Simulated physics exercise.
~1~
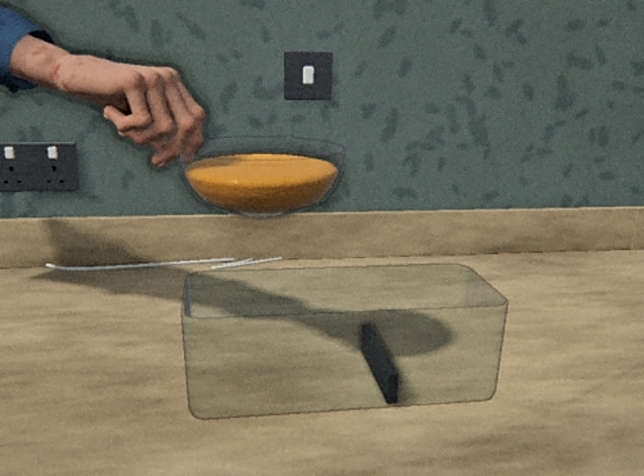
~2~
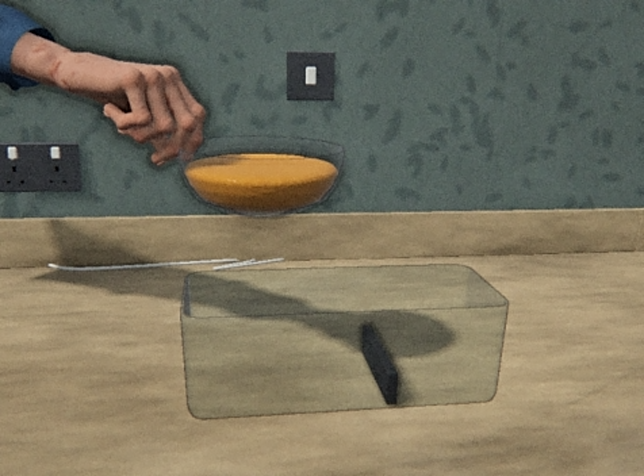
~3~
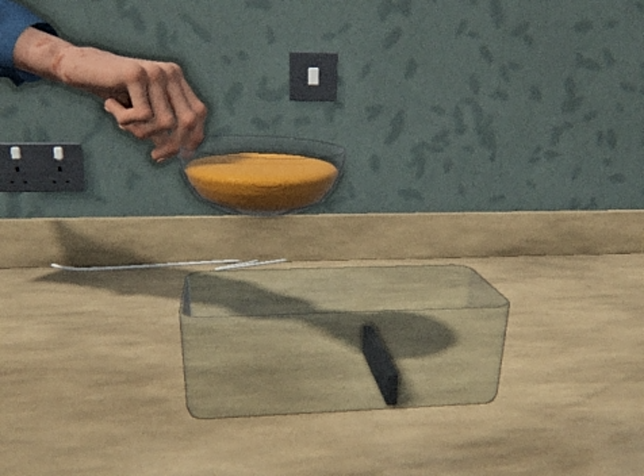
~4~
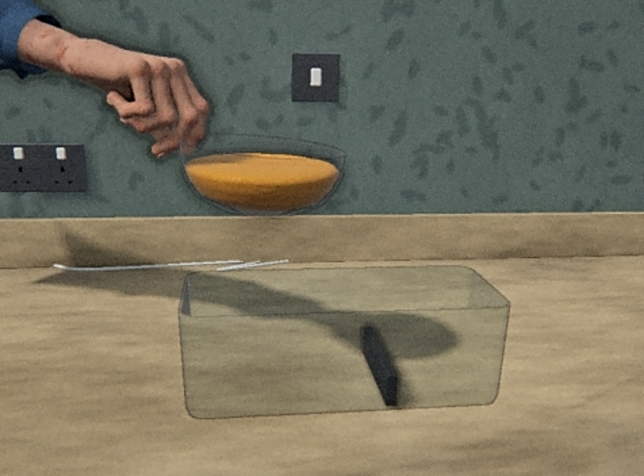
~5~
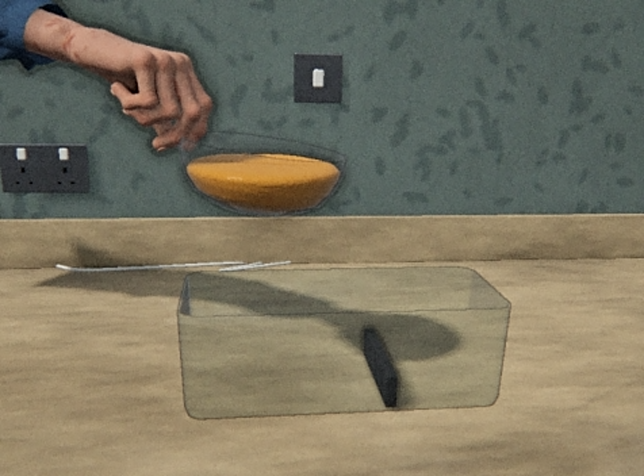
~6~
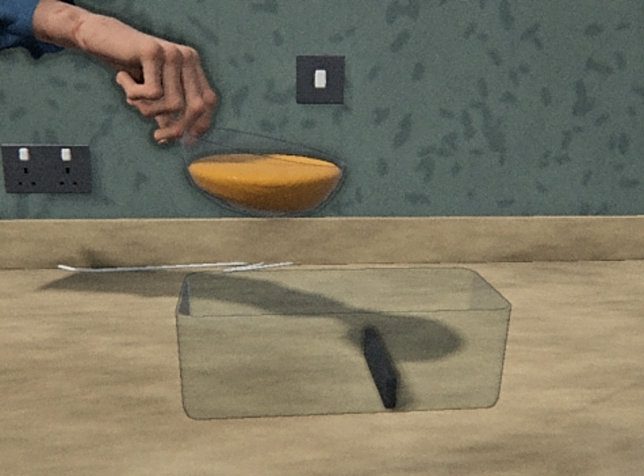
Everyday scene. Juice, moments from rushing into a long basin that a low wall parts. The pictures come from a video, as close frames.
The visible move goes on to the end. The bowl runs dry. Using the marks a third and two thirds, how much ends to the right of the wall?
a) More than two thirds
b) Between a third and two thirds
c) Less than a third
b.
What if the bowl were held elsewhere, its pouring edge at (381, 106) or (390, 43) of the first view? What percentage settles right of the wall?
Estimate, first then second: 80 per cent and 75 per cent.
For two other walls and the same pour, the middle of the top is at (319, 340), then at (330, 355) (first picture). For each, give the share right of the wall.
First try 95 per cent, second try 85 per cent.
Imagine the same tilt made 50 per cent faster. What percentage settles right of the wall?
It comes to some 45 per cent.
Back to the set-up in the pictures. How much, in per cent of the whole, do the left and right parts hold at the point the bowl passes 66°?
On the left 5 per cent, on the right 30 per cent.
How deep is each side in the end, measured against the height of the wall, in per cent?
Left side: Approx. 30 %; right side: Approx. 70 %.
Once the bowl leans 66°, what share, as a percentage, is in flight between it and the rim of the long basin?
30 per cent.
A moment on, the bowl is tipped part way and 34 per cent is still to pour, 6 is left of the wall and 29 right of it.
Next, the bowl is tipped right over and 0 per cent is still to pour, 42 is left of the wall and 56 right of it.
Then the bowl is tipped right over and 0 per cent is still to pour, 42 is left of the wall and 57 right of it.
Later the bowl is tipped right over and 0 per cent is still to pour, 42 is left of the wall and 57 right of it.
Finally, 42 per cent lies left of the wall, 57 right of it and 1 outside.
